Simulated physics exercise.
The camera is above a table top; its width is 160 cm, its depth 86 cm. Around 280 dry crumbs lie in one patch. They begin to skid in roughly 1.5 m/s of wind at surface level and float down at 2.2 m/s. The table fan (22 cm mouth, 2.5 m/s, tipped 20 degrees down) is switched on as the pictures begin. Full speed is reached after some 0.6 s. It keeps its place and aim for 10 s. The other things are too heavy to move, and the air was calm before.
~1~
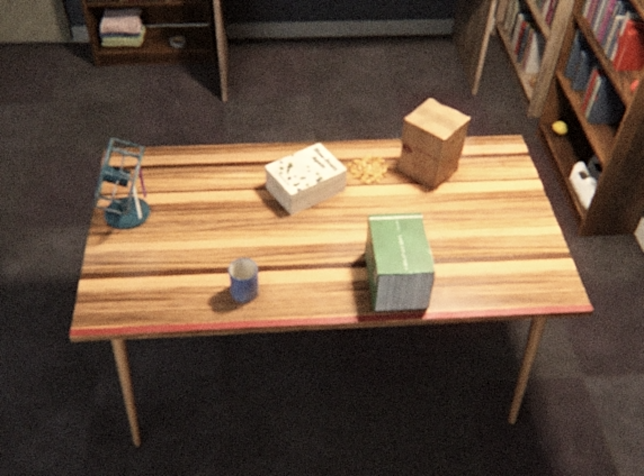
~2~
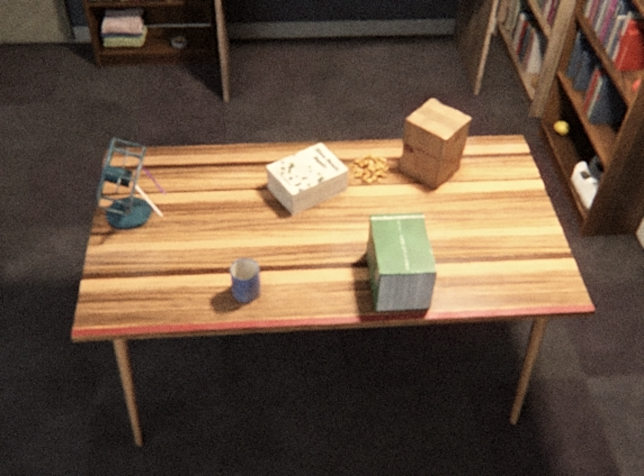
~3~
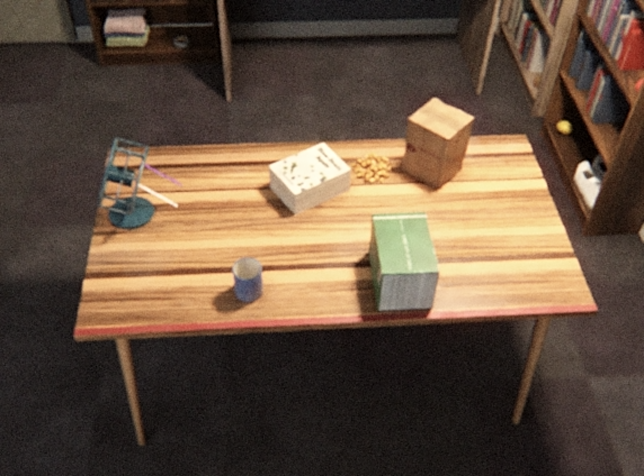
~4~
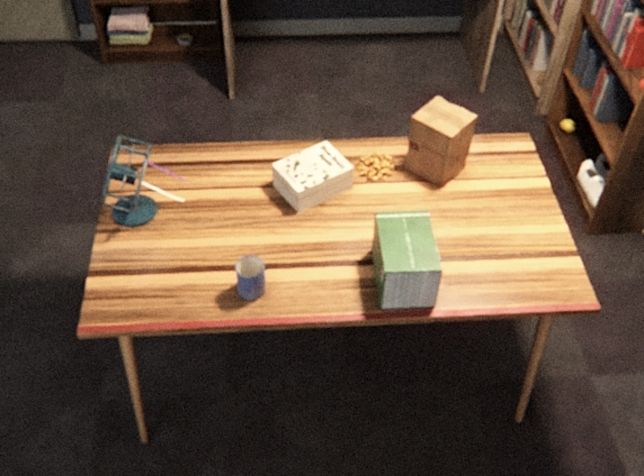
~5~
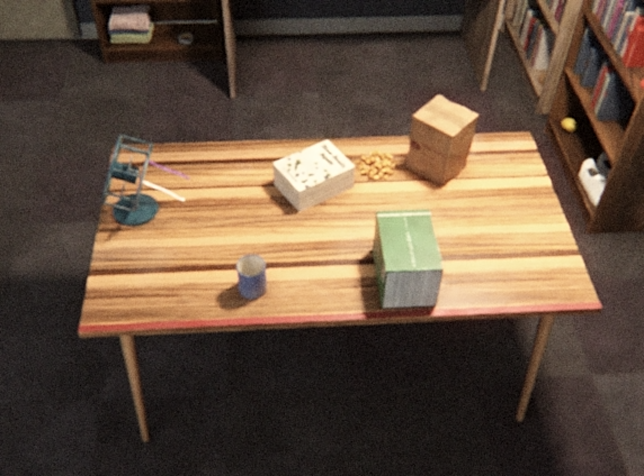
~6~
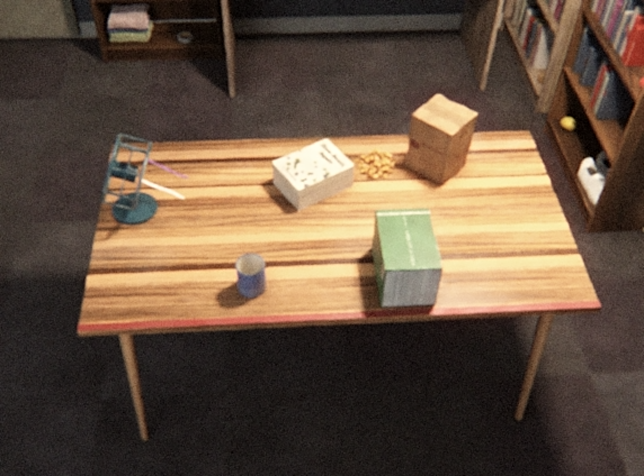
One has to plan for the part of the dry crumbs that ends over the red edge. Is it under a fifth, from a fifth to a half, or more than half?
By then not even a fifth are over the red edge.
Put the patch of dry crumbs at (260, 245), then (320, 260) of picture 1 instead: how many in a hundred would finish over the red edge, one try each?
In that order: 90 %, 80 %.
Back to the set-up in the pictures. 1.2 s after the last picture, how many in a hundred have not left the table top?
Near 100 %.
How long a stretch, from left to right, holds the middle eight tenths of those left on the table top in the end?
About 10 cm.
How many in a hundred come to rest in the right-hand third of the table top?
About 0 %.
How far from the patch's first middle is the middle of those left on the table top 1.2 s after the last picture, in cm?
Roughly 0 cm.
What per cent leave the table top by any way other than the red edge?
Some 0 per cent.
Then, 1.2 s after the last picture the count stands so, 0 % are over the red edge; the middle of those still in play is near (377, 164).
Then, 2.4 s after the last picture the count stands so, 0 % are over the red edge; the middle of those still in play is near (377, 164).
Then, 4.7 s after the last picture the count stands so, 0 % are over the red edge; the middle of those still in play is near (377, 164).
Then, 9.2 s after the last picture, at the end, 0 % are over the red edge; the middle of those still in play is near (377, 164).
